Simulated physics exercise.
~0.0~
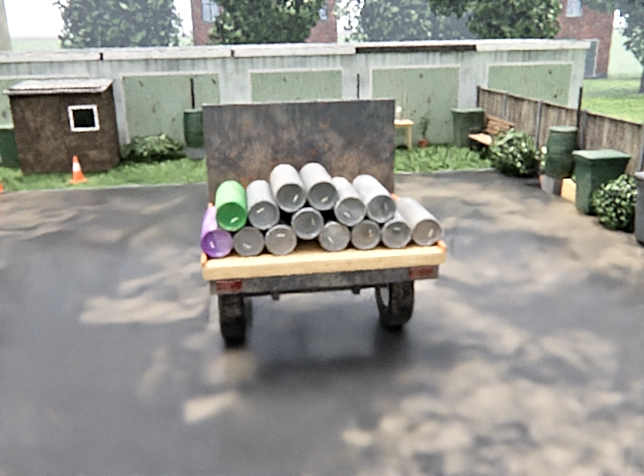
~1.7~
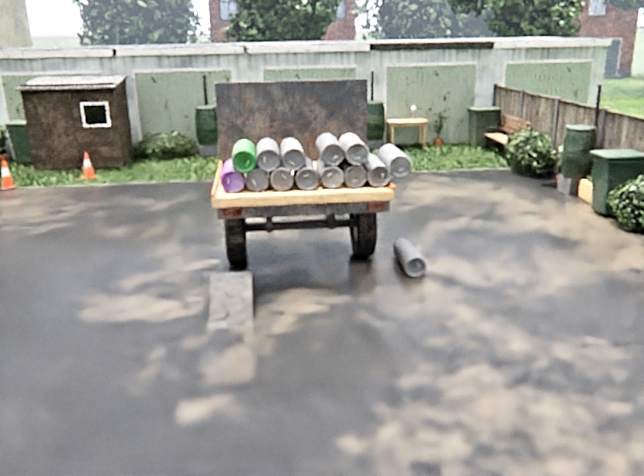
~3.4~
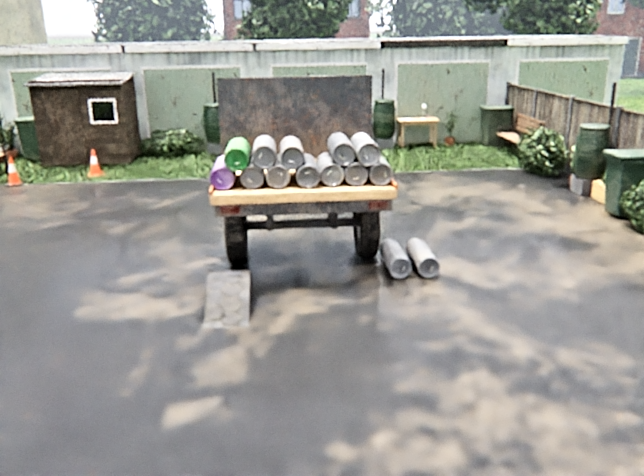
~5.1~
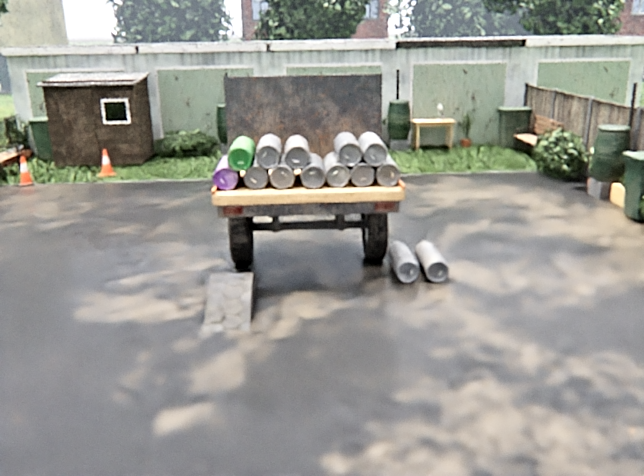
The clip shows the rear of a flat trailer stacked with mostly grey gas cylinders on dark paving as the view shifts slightly. Two grey cylinders come off the right side and end up on the ground, while the purple and green ones remain aboard at the left.
